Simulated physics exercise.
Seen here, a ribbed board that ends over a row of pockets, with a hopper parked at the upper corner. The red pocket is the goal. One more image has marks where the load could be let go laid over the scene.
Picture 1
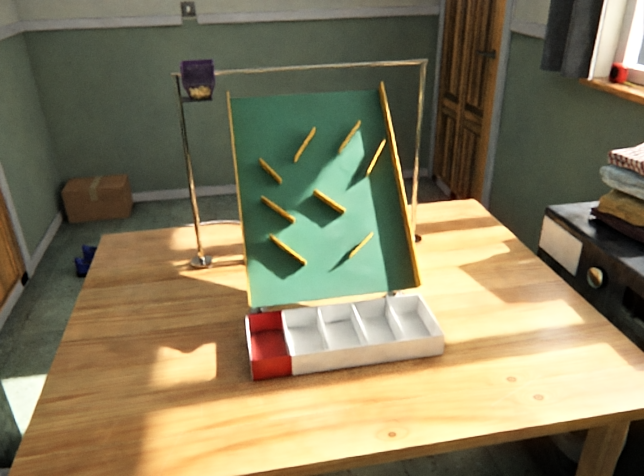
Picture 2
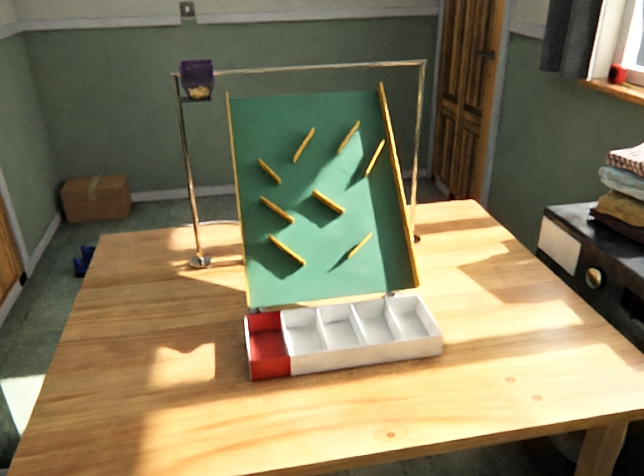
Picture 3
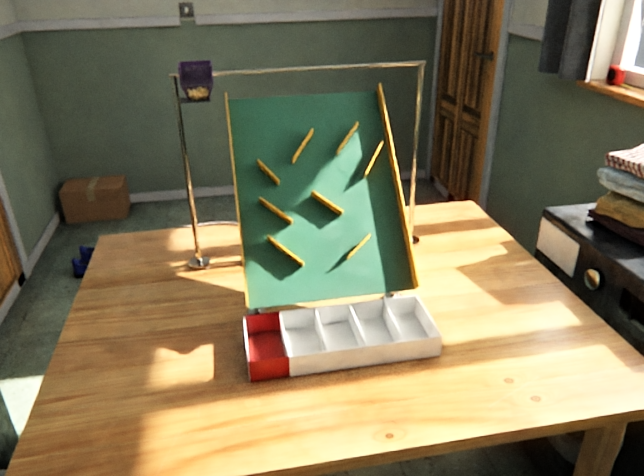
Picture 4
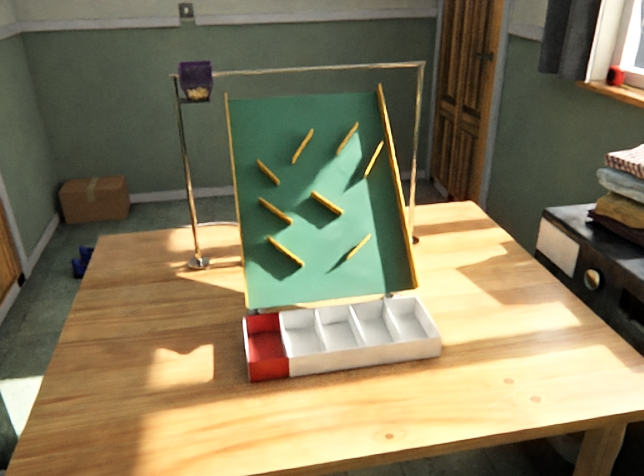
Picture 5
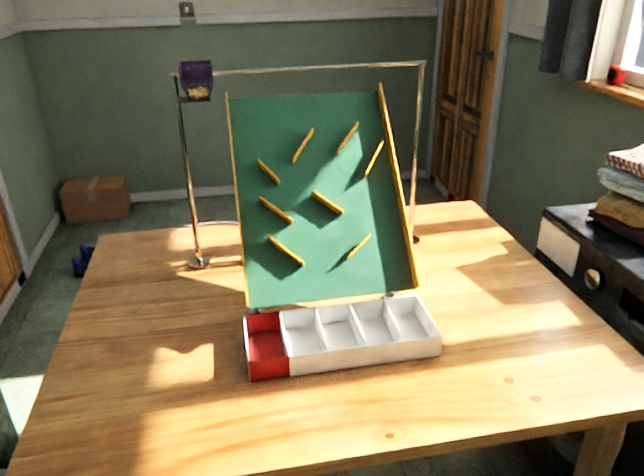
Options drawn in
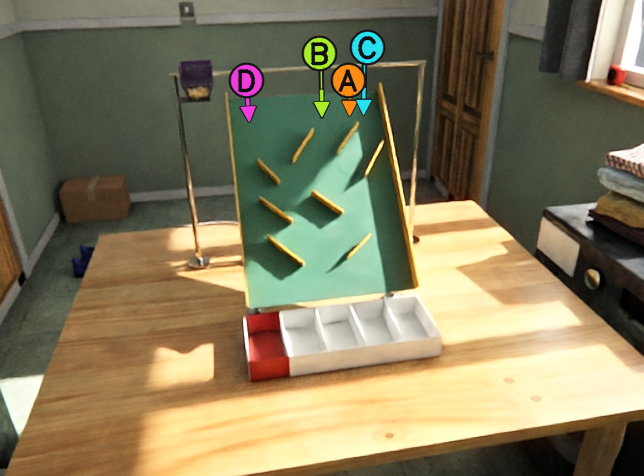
On a sunlit wooden table, a green ribbed board leans above a row of pockets, a small hopper staying still upper left.
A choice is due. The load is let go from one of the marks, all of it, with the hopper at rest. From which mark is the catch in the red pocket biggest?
D is best.
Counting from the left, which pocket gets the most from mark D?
The first.
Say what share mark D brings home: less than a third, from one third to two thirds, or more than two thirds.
From one third to two thirds.
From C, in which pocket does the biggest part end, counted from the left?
It is the third one.
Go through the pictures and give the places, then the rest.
In the first picture, hopper at (202, 92), soya beans, door shut.
In the second picture, ribs (294, 158) to (314, 128), (339, 149) to (359, 121), (259, 159) to (280, 180).
In the third picture, ribs (366, 174) to (383, 142), (260, 197) to (293, 221), (312, 191) to (343, 211).
In the fourth picture, ribs (268, 236) to (304, 264), (349, 256) to (370, 235).
In the fifth picture, red pocket at (270, 367), number 1 of 5 from the left.
On the marked copy, mark A meets the board at (349, 110); mark B meets the board at (321, 111); mark C meets the board at (363, 109); mark D meets the board at (248, 116).
With A, none in the red pocket, all in other pockets.
With B, none in the red pocket, nearly all in other pockets.
With C, none in the red pocket, nearly all in other pockets, a stray few held on the board, a stray few outside the box.
With D, about half in the red pocket, about a third in other pockets, a small part outside the box.
